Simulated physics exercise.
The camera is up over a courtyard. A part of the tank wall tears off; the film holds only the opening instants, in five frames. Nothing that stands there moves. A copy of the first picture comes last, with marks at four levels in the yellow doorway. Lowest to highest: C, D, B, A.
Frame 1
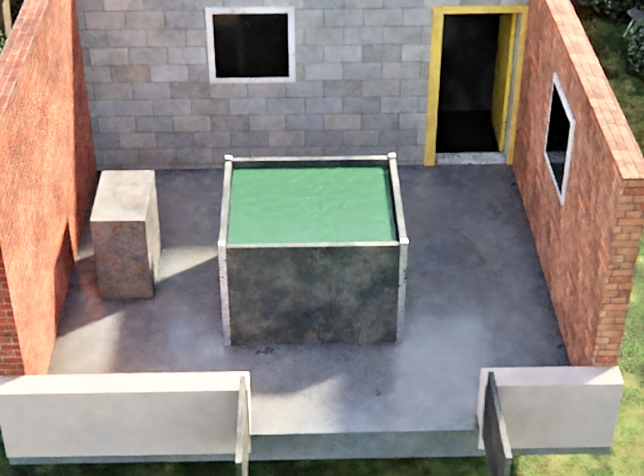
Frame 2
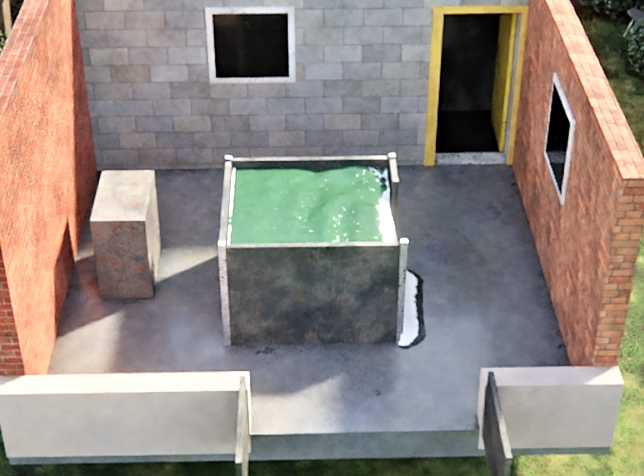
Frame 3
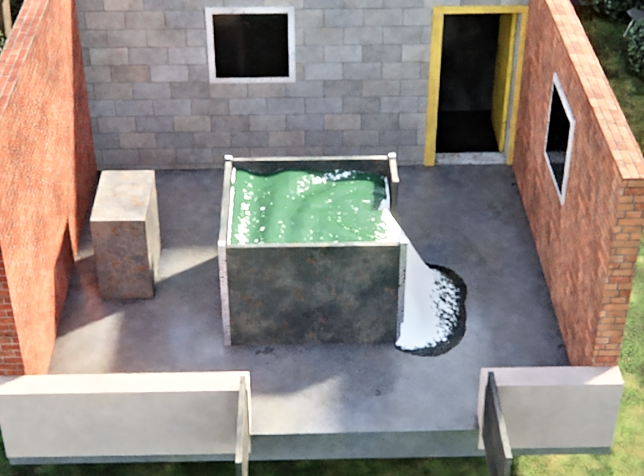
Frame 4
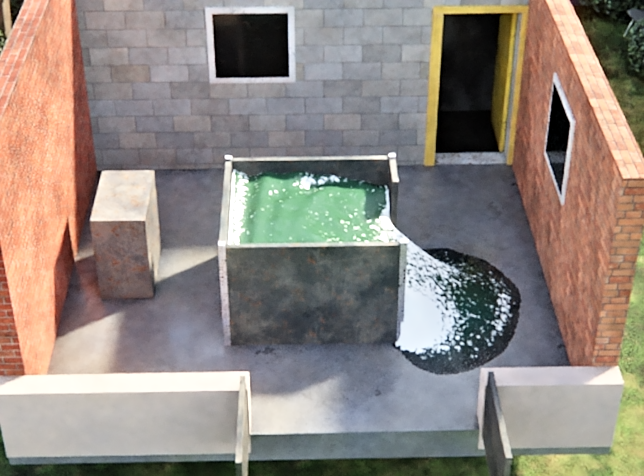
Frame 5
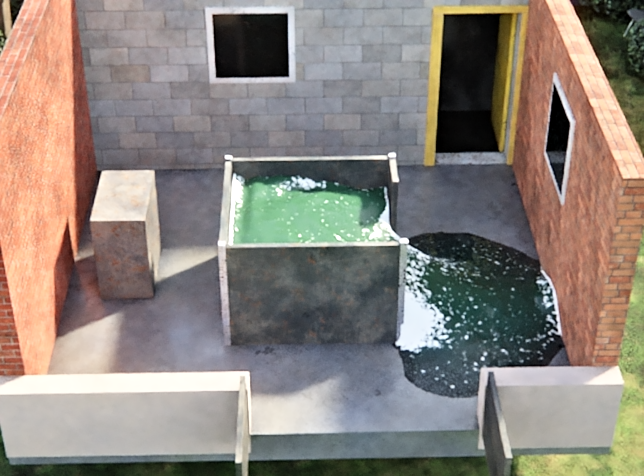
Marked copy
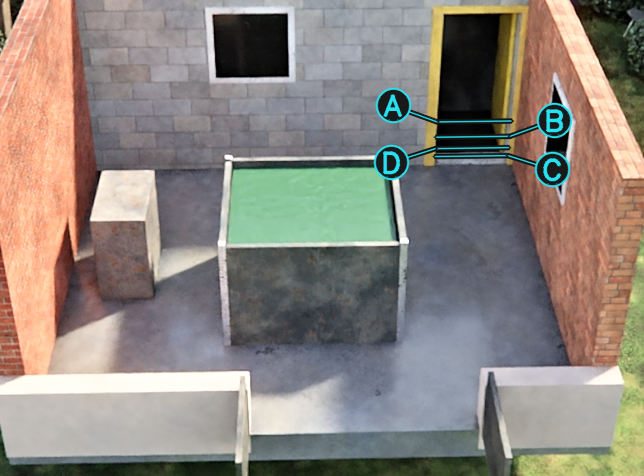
Green water sitting still in a square tank burst out through its right side, poured onto the courtyard floor in white foam, and spread in a dark pool to the brick wall on the right.
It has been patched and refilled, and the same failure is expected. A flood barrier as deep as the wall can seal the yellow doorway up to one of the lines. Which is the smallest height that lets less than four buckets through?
Take B.
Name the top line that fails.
That is line D.
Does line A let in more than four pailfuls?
No, that is safe.
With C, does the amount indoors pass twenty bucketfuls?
Yes, clearly.
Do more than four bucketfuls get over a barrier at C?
Yes, that goes wrong.
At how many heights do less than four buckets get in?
Two of them.
In cyan, A at (474, 121); B at (473, 136); C at (471, 156); D at (472, 148); from the bottom up C, D, B, A.
With A, nothing gets over.
With B, a bucket or two gets in.
With C, dozens of bucketfuls pour in.
With D, about 11 bucketfuls get in.
